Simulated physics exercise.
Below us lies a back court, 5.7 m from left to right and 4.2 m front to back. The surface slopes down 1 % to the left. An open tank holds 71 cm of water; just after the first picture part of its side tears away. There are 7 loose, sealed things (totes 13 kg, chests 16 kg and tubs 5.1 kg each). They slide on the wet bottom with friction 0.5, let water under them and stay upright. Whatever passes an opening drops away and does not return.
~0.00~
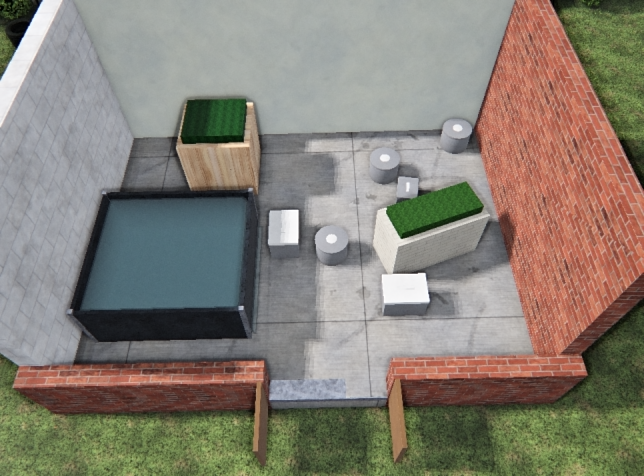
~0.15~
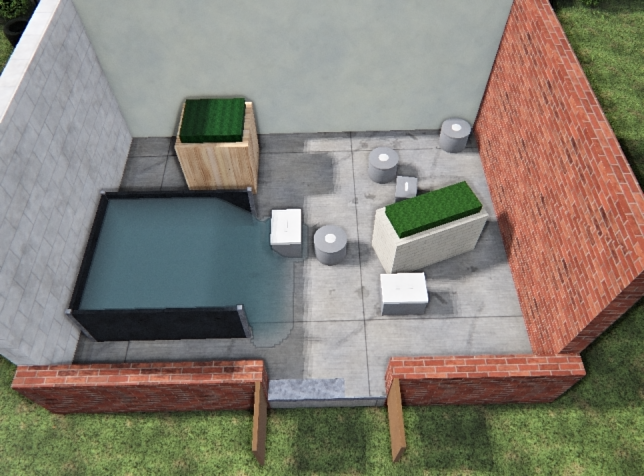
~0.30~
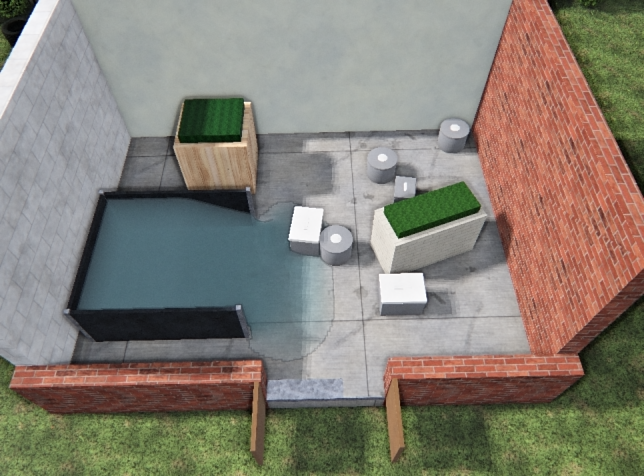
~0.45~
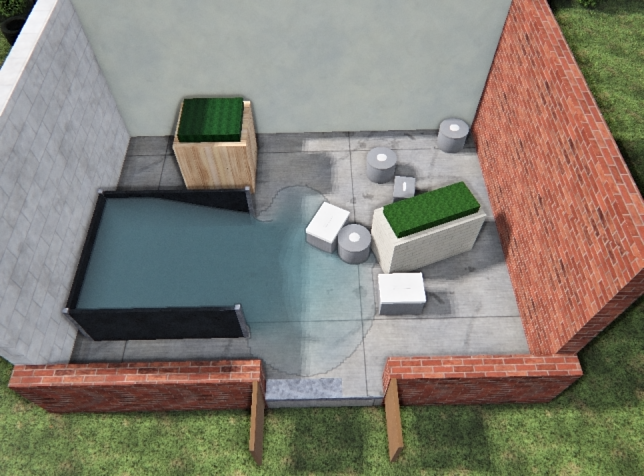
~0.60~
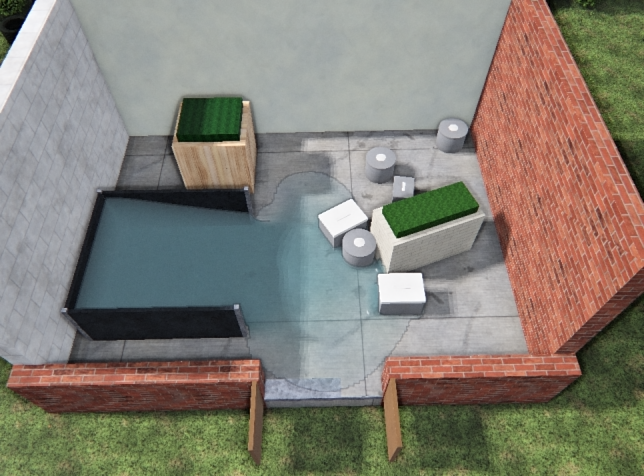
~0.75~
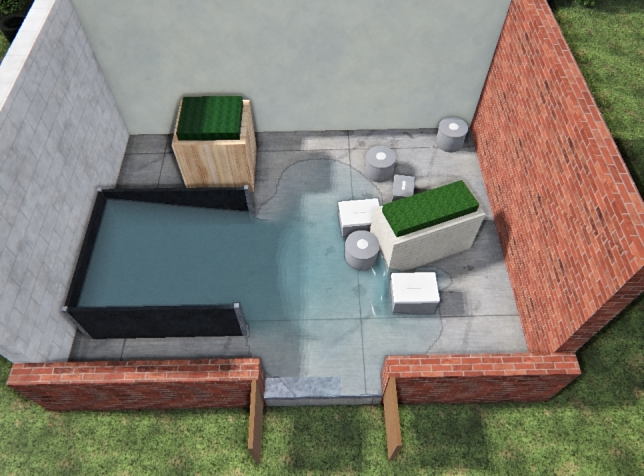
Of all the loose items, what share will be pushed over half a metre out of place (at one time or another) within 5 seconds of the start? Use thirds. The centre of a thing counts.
That comes to at least two thirds.
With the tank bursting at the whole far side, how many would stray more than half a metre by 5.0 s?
In that case 3 of them.
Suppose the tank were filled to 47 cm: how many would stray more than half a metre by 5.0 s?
Then 5.
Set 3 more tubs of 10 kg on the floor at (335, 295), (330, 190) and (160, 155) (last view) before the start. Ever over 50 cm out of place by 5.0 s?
In turn: Past it, past it, under.
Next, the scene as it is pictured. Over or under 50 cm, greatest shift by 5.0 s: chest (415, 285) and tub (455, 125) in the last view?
In turn: Over, less.
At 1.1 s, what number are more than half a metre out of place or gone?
By then 3.
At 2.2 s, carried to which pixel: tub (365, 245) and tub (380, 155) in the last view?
Near (488, 335) and (438, 116).
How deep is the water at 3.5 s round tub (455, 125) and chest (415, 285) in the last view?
About 25 and 21 cm.
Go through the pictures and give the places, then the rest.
The first frame shows a chest at (284, 226) rests on the ground; a tub at (332, 239) rests on the ground; 3.2 m2 under water; 0 of 7 have shifted.
The second frame shows a chest at (286, 226), on the bottom, 5 cm from its start; a tub at (331, 239), on the bottom; water covers 4.0 m2; 0 of 7 have shifted.
The third frame shows a chest at (307, 224), on the bottom, 35 cm from its start; a tub at (336, 239), on the bottom, 9 cm from its start; 5.3 m2 under water; 2 of 7 have shifted.
The fourth frame shows a chest at (328, 221), on the bottom, 65 cm from its start; a tub at (355, 238) rests on the ground, 35 cm from its start; 6.7 m2 under water; 2 of 7 have shifted.
The fifth frame shows a chest at (343, 217), on the bottom, 88 cm from its start; a tub at (359, 243) rests on the ground, 43 cm from its start; water covers 8.3 m2; 2 of 7 have shifted.
The sixth frame shows a chest at (361, 212), on the bottom, 113 cm from its start; a tub at (363, 244) floats, 49 cm from its start; water covers 9.9 m2; 3 of 7 have shifted.
After 1.1 s 3 of 7 are over 50 cm from their spots; 1 afloat.
After 2.2 s 5 of 7 are over 50 cm from their spots; 6 afloat.
After 3.5 s 4 of 7 are over 50 cm from their spots; 6 afloat.
After 5.0 s 5 of 7 are over 50 cm from their spots, and 5 have been at some point; 6 afloat.
